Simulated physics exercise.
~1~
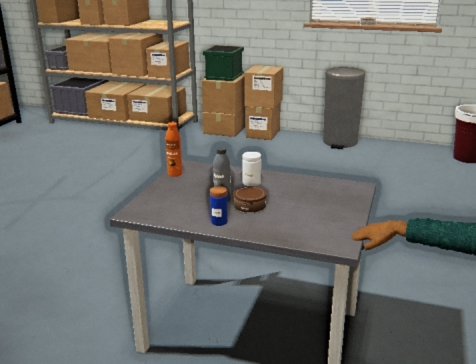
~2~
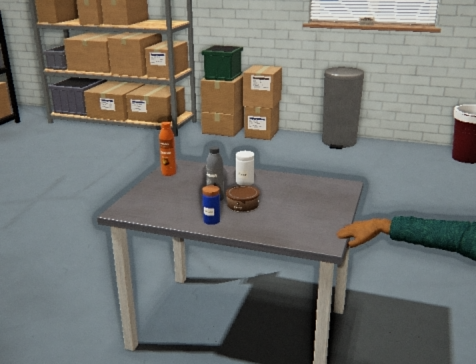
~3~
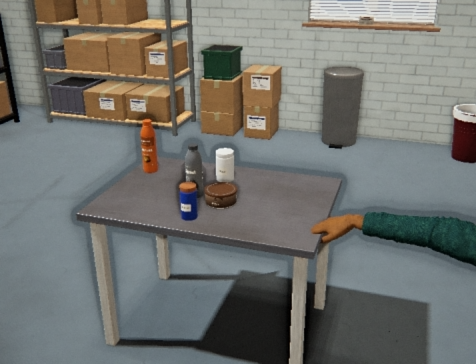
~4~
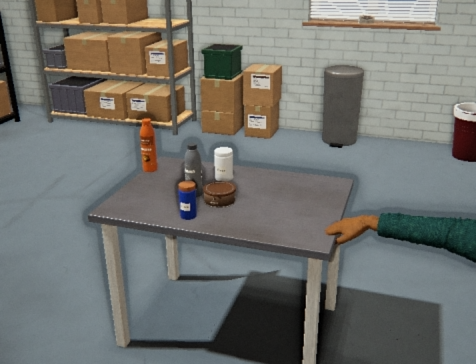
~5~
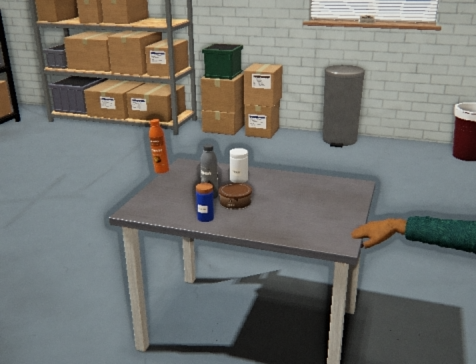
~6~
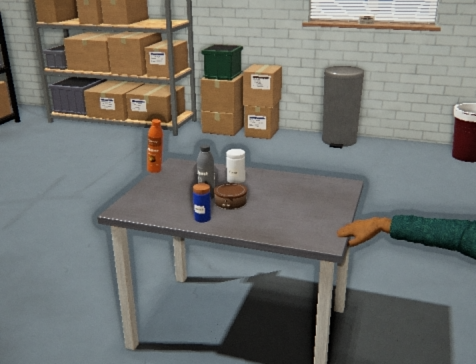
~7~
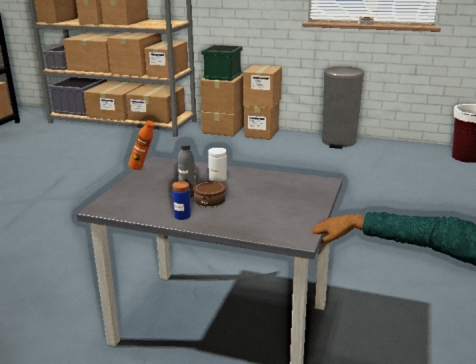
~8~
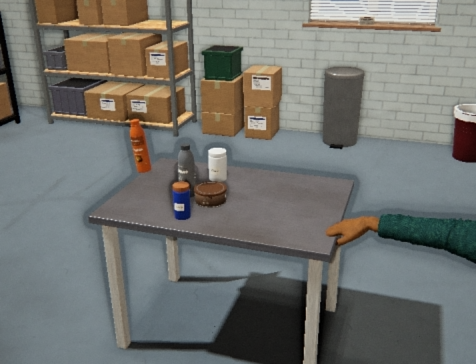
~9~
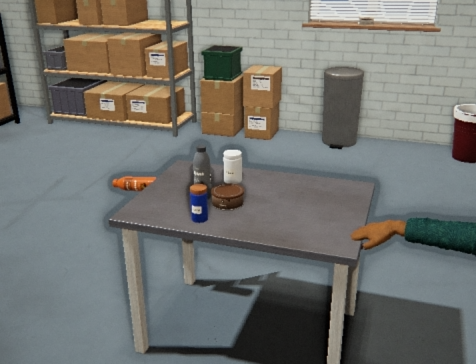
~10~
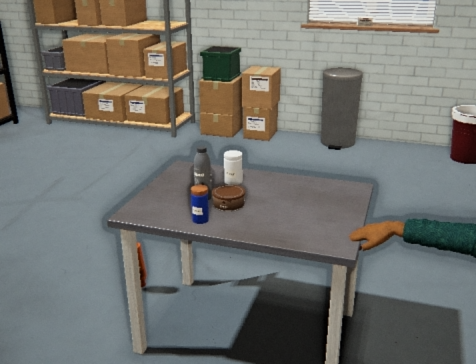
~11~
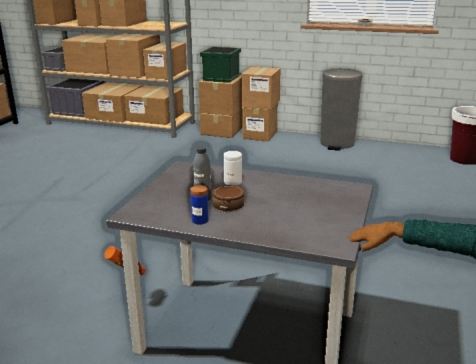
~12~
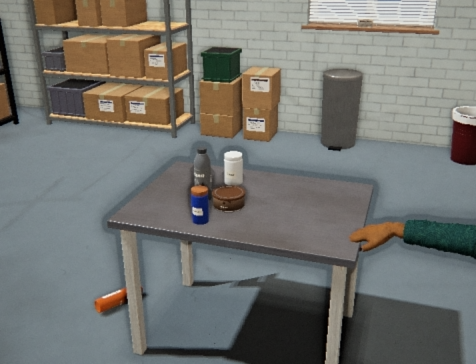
An arm in a green sleeve reaches in from the right and grips the edge of a small grey table, seen from slightly above in a storeroom with shelves of boxes and a bin behind. On the tabletop stand an orange bottle at the left, a grey bottle and a white jar near the middle, and a blue jar and a brown tub in front. The hand shoves the table left, back right, left again and right once more, and the items shift leftward across it. The orange bottle leans, tips over the left edge and drops. It ends lying on the floor, while the other four remain on the table.
